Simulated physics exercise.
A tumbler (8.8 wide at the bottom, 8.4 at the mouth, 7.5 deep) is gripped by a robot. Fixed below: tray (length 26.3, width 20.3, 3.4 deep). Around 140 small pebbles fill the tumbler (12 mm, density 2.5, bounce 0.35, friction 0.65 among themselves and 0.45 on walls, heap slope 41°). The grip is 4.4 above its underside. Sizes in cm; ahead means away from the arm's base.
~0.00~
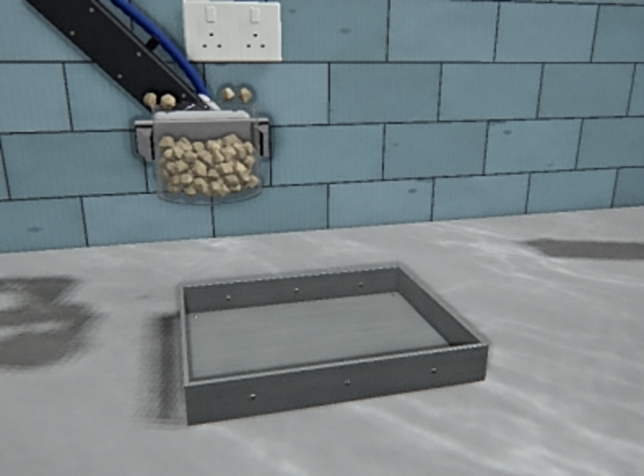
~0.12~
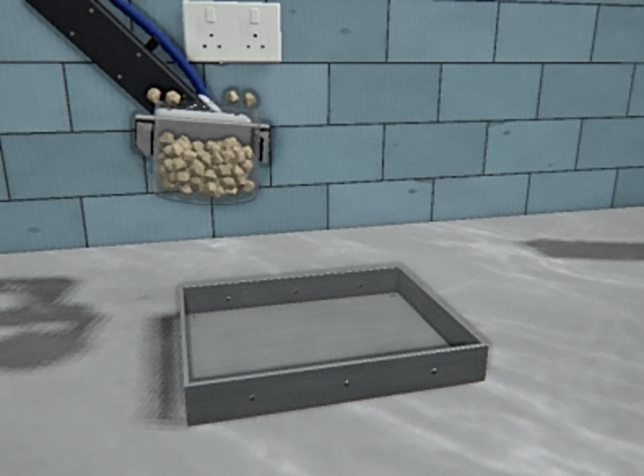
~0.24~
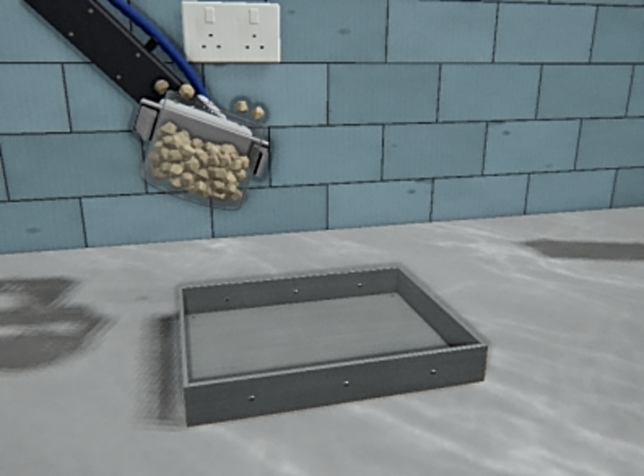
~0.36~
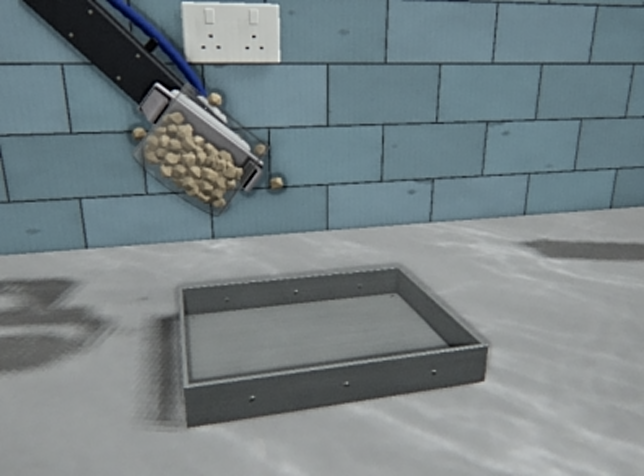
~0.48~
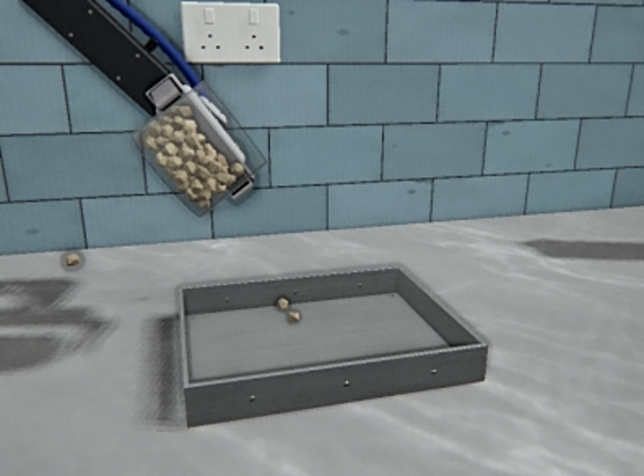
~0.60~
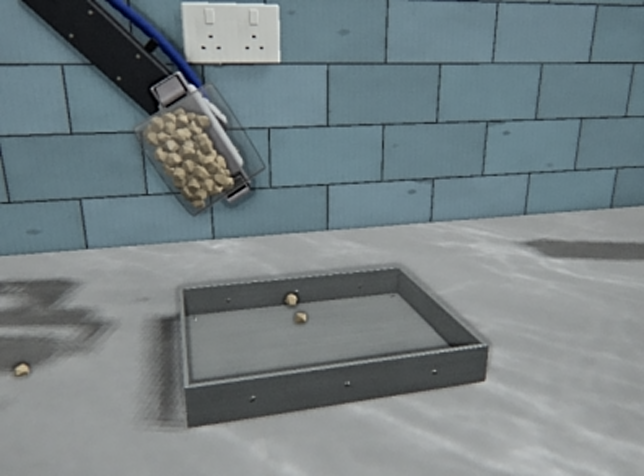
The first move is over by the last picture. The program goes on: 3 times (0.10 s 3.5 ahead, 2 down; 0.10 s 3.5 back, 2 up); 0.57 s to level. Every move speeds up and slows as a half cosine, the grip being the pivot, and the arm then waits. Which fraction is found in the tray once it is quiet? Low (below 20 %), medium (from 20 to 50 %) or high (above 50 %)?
In the tray the share is low, below 20 %.
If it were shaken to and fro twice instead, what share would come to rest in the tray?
It would be near 5 per cent.
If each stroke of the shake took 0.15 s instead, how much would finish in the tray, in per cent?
It would be near 0 per cent.
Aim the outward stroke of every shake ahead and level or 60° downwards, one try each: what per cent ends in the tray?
About 30 and 5 per cent.
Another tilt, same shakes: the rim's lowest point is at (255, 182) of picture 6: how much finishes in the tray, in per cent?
Some 40 per cent.
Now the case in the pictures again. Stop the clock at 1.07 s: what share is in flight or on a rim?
Roughly 0 per cent.
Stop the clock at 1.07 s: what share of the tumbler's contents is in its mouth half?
About 25 per cent.
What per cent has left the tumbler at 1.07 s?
Some 5 per cent.
After 1.07 s, tilted 60° forward, highest piece 22 above the table; 132 in the tumbler, 7 in the tray, 1 on the table or floor.
After 1.54 s, tilted 22° forward, highest piece 23 above the table; 127 in the tumbler, 12 in the tray, 1 on the table or floor.
After 1.97 s, level, highest piece 25 above the table; 127 in the tumbler, 12 in the tray, 1 on the table or floor.
After 3.02 s, level, highest piece 25 above the table; 127 in the tumbler, 12 in the tray, 1 on the table or floor.
At rest, 127 in the tumbler, 12 in the tray, 1 on the table or floor. That is 9 % in the tray.
